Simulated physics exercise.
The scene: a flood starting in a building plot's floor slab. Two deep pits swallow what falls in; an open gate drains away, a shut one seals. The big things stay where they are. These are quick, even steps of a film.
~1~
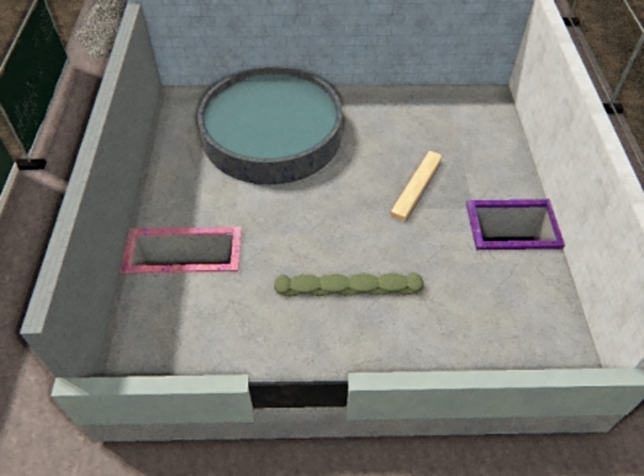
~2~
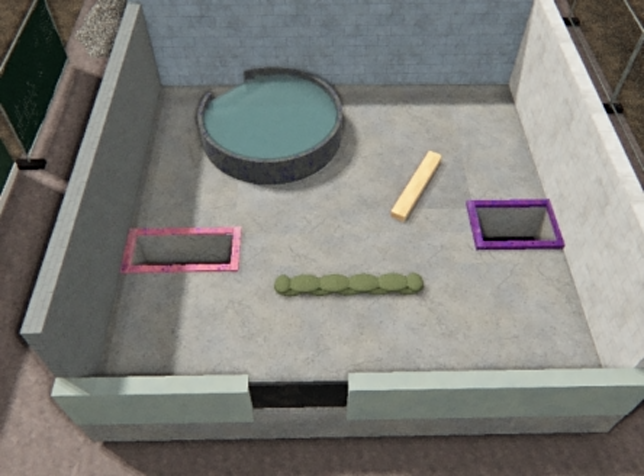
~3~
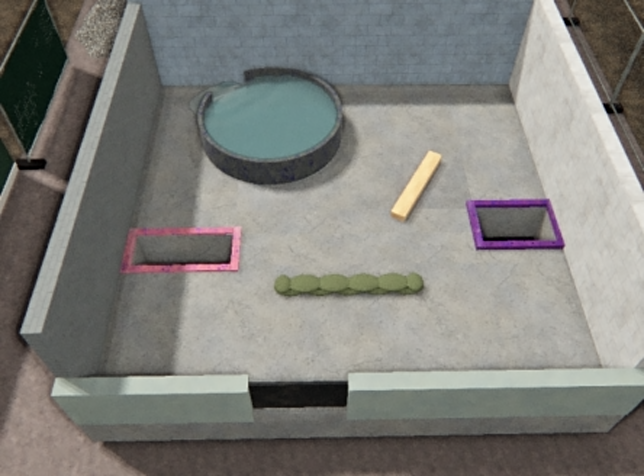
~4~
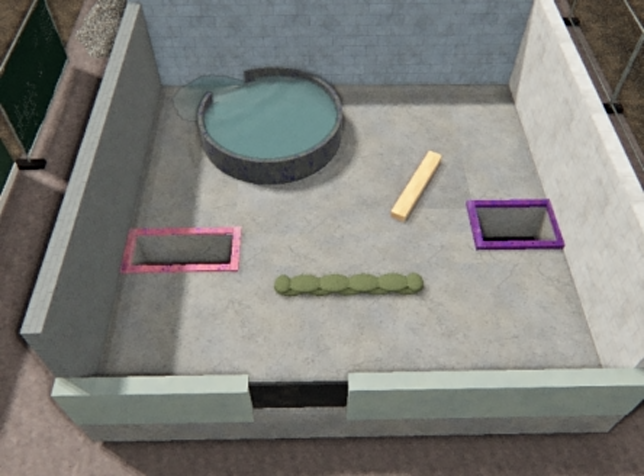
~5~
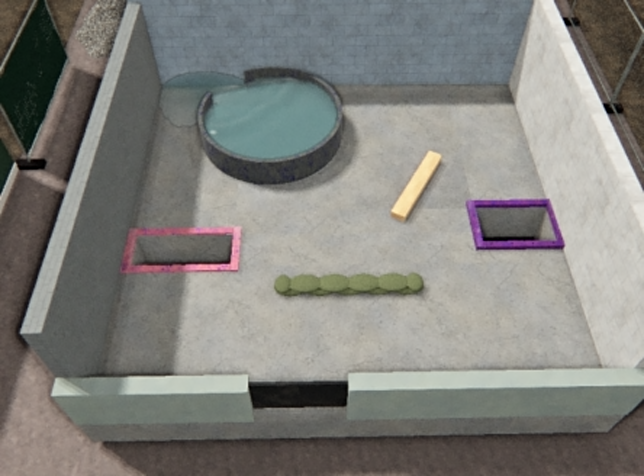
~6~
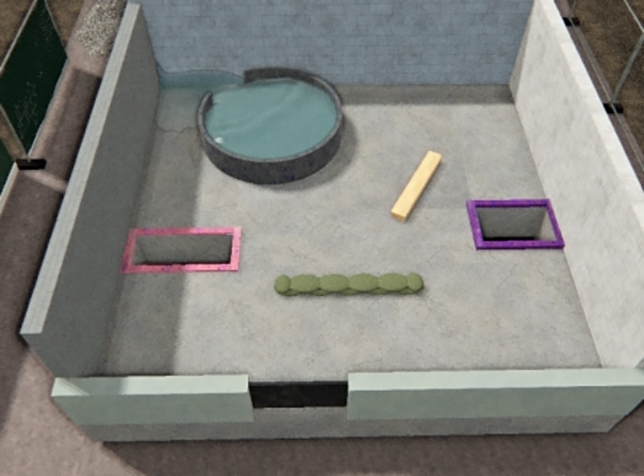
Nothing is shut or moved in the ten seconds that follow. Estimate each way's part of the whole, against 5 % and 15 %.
In the end: The gate takes under 5 %; the pink pit takes over 15 %; the purple pit takes under 5 %.
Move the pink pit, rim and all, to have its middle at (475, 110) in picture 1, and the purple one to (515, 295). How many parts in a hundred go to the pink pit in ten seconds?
Roughly, in per cent: Pink 0.
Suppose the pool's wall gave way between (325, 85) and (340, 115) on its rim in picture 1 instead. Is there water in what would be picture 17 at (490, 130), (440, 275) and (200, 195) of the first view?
One after the other: Under water, free of water, no water.
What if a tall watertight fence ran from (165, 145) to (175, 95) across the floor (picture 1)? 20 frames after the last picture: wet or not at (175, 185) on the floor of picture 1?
Verdict: Awash.
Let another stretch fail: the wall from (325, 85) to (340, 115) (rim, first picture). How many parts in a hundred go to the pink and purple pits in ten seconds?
Per cent: Pink 0, purple 15.
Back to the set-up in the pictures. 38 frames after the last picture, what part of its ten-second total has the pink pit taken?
I make it 65 per cent.
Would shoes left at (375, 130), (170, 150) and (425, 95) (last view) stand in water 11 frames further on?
As listed: No water, flooded, clear.
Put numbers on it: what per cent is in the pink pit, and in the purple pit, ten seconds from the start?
In turn 34 and 0 per cent.
A moment on, water covers 5 % of the floor; the gate 0 %, the pink pit 0 %, the purple pit 0 %.
Next, water covers 15 % of the floor; the gate 0 %, the pink pit 0 %, the purple pit 0 %.
Then, water covers 25 % of the floor; the gate 0 %, the pink pit 7 %, the purple pit 0 %.
Later, water covers 35 % of the floor; the gate 0 %, the pink pit 21 %, the purple pit 0 %.
In the end, water covers 45 % of the floor; the gate 0 %, the pink pit 33 %, the purple pit 0 %.
